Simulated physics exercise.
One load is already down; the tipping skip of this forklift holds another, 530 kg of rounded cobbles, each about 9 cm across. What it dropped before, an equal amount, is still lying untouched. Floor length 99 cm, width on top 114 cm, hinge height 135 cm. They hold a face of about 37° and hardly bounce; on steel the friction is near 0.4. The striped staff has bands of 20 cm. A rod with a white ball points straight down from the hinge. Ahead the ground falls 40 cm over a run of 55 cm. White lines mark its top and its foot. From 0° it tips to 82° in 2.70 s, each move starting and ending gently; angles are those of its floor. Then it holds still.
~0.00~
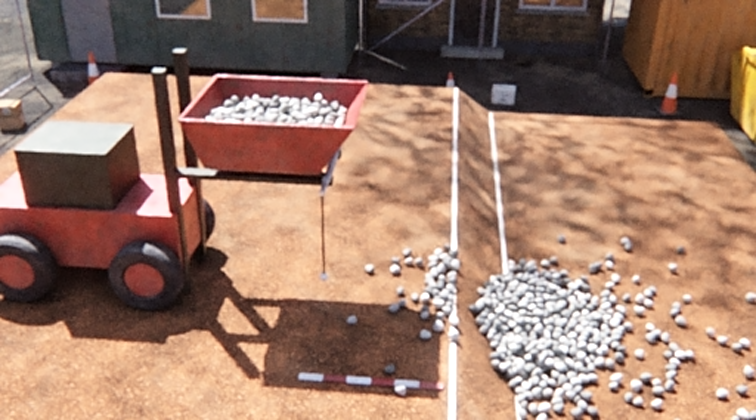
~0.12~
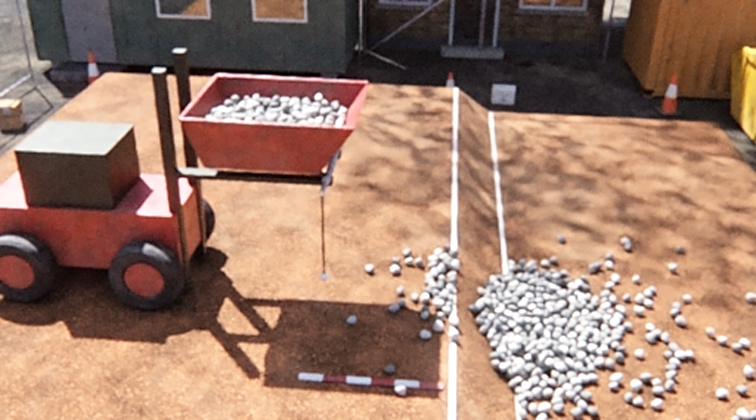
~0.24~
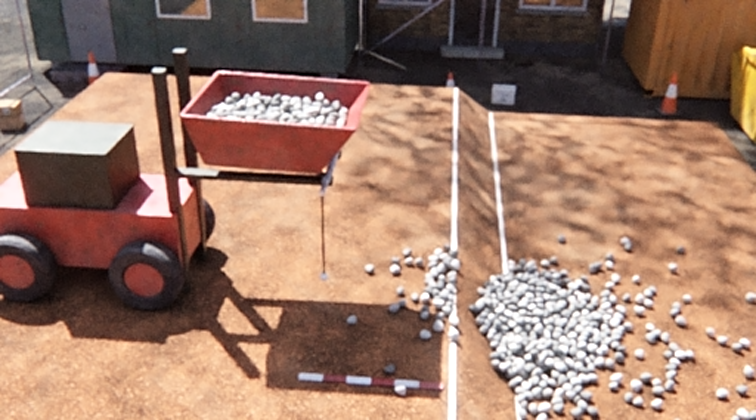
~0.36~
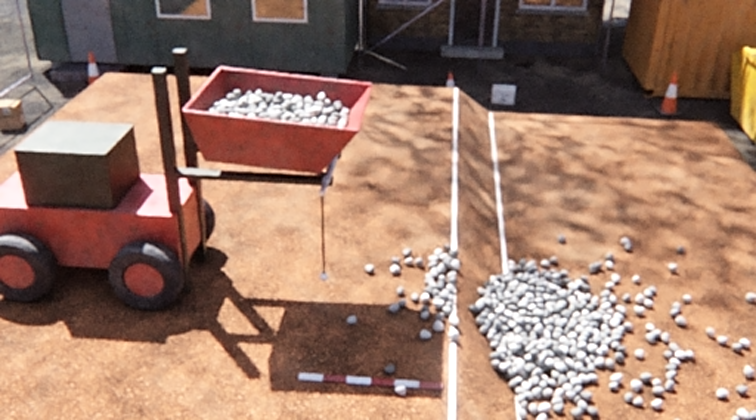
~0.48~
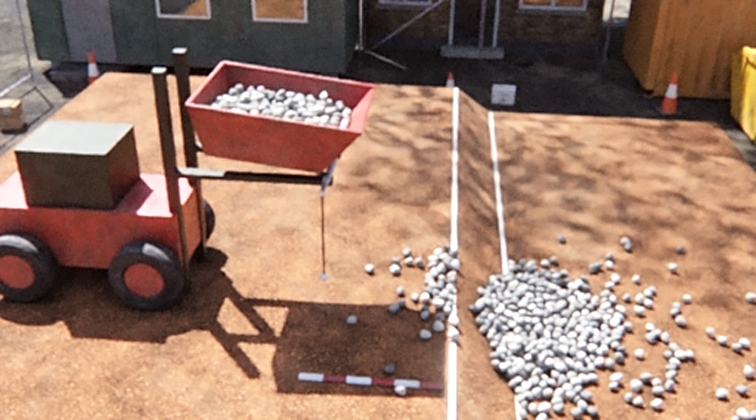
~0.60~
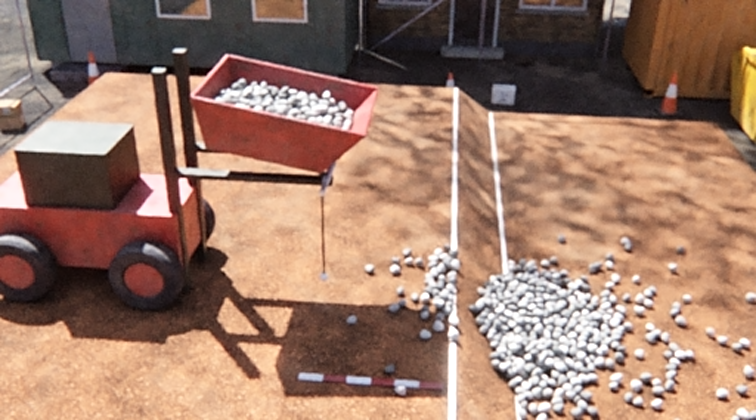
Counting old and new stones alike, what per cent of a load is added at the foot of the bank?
About 42 per cent.
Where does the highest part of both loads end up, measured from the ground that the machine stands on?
About 18 cm above it.
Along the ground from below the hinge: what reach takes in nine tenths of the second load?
About 220 cm.
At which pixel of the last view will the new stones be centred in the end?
Near (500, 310).
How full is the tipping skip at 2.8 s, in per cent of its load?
Roughly 25 per cent is still inside.
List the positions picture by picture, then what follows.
The first frame shows lip at (353, 129), floor tilted 0°, highest stones at (293, 107). The earlier load is highest near (446, 276), 6 cm above ground level, 23 % on the top or the slope, 76 % at the foot of the bank.
The second frame shows lip at (354, 129), floor tilted 0°, highest stones at (293, 107); the stones move at 0.1 m/s on average.
In the third frame, the tipping skip is at 2°, its lip at (355, 130); the top of the load is at (276, 105); the stones move at 0.2 m/s on average.
The fourth frame shows lip at (358, 131), floor tilted 4°, highest stones at (262, 104); the stones move at 0.2 m/s on average.
In the fifth frame, the tipping skip is at 7°, its lip at (361, 133); the top of the load is at (253, 99); the stones move at 0.3 m/s on average.
In the sixth frame, the tipping skip is at 10°, its lip at (365, 136); the top of the load is at (246, 92); the stones move at 0.4 m/s on average.
After 2.0 s the floor is at 69°; in per cent of one load, 98 in the tipping skip, 24 on the top or the slope, 76 at the foot of the bank; the foremost stones are at (746, 338).
After 2.8 s the floor is at 82°; in per cent of one load, 25 in the tipping skip, 89 on the top or the slope, 84 at the foot of the bank; the foremost stones are at (746, 338).
After 3.2 s the floor is at 82°; in per cent of one load, 8 in the tipping skip, 90 on the top or the slope, 100 at the foot of the bank; the foremost stones are at (746, 338).
After 5.8 s the floor is at 82°; in per cent of one load, 0 in the tipping skip, 81 on the top or the slope, 118 at the foot of the bank; the foremost stones are at (746, 338). Net gain at the foot of the bank, 42.
